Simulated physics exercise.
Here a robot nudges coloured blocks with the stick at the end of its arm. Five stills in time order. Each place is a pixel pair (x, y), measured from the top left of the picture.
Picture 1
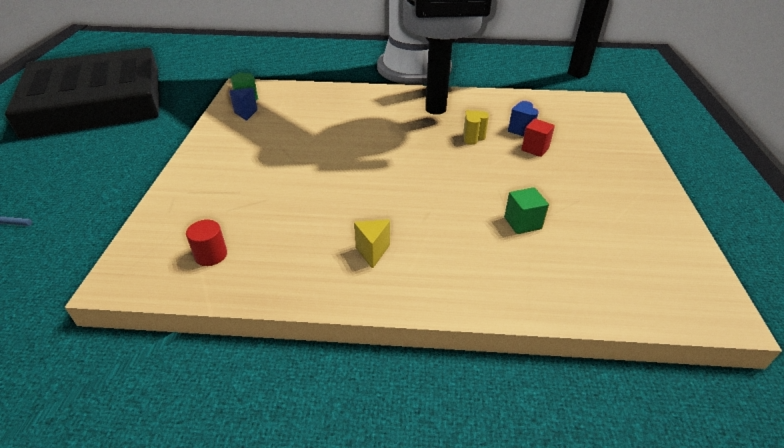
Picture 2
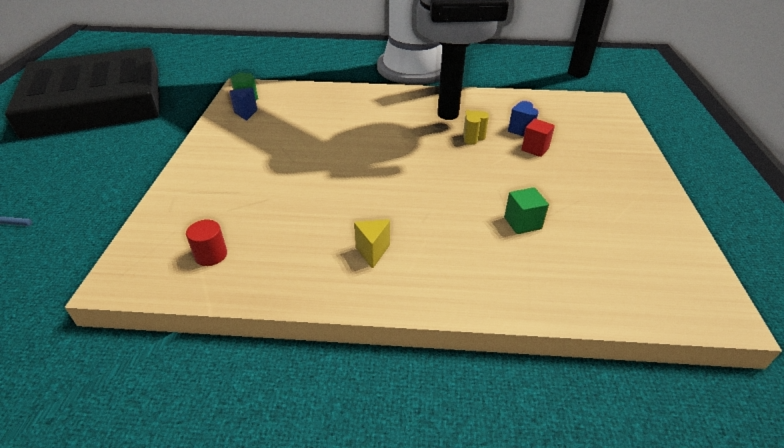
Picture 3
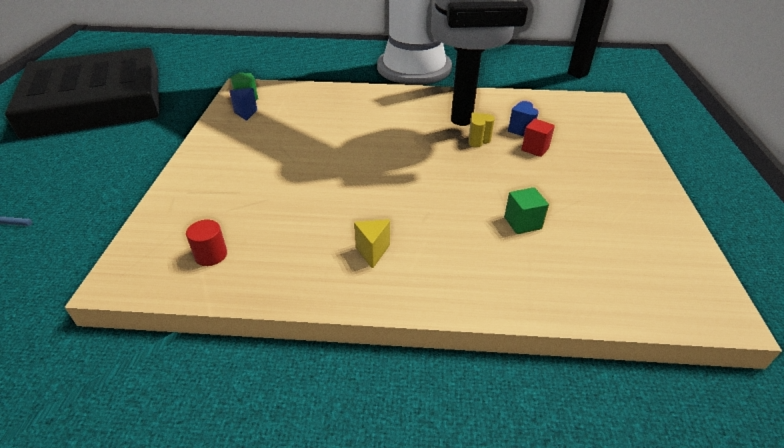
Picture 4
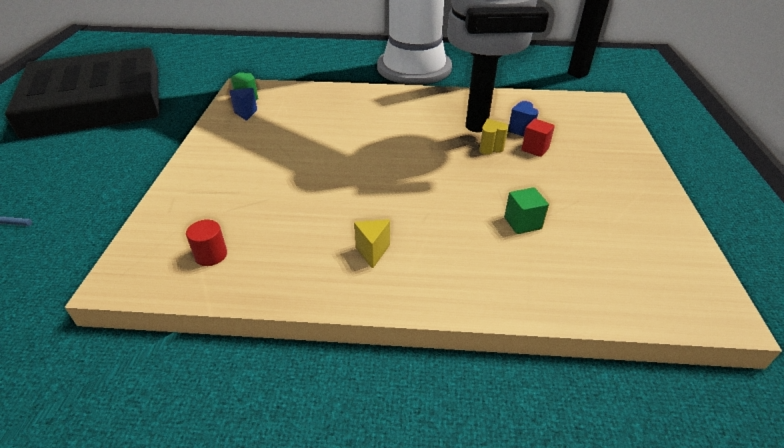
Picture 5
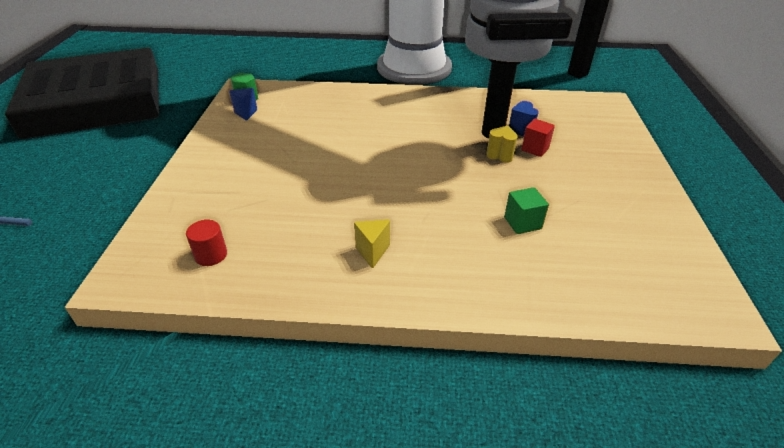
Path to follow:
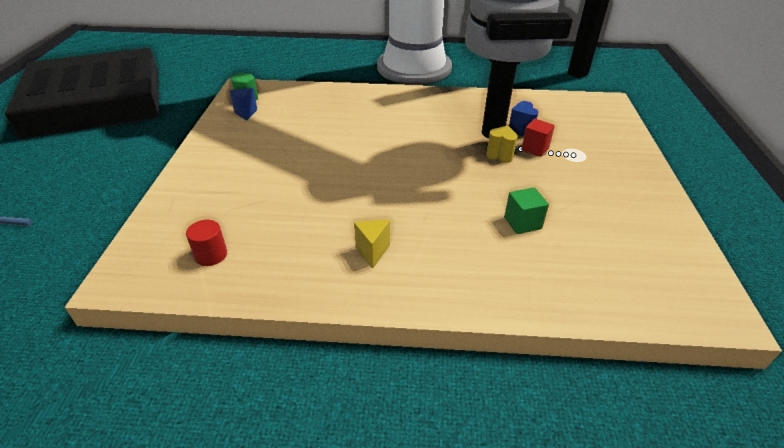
On a wooden board, a robot arm's black stick moves right and nudges a small yellow block toward the viewer and right.
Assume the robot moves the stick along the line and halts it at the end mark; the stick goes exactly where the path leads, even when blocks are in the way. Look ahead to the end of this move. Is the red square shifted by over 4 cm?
Going by the path, yes.
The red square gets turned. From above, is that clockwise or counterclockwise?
Watching from overhead, you'd notice the red square rotating counter-clockwise.
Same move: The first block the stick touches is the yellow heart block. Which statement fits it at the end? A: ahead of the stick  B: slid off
My pick is B.
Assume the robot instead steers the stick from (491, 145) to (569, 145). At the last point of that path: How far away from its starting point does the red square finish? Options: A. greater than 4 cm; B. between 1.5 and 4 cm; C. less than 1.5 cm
It's A.
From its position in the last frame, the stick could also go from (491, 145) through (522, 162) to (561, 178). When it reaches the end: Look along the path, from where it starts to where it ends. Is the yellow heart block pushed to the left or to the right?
Seen from start to end, it moves right.
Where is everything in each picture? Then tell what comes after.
The first picture shows tip of the stick (436, 110), middles of tops, yellow heart block (476, 115), blue heart block (526, 108), red square (541, 126).
The second picture shows stick (448, 115), nothing pushed.
The third picture shows stick (462, 121), yellow heart block (481, 118).
The fourth picture shows stick (477, 127), yellow heart block (494, 126).
The fifth picture shows stick (493, 134), yellow heart block (504, 133), blue heart block (526, 108), red square (541, 126).
The line goes from (491, 145) by way of (532, 151) to (574, 155).
What follows on the original path. One third of the way, stick (521, 138); yellow heart block (511, 135), turned 35° clockwise; red square (548, 126), turned 15° anticlockwise.
Two thirds of the way, stick (550, 142); yellow heart block (511, 135), turned 35° clockwise; red square (575, 127), turned 55° anticlockwise.
At the end, stick (577, 144); yellow heart block (511, 135), turned 35° clockwise; blue heart block unmoved; red square (599, 126), turned 75° anticlockwise.
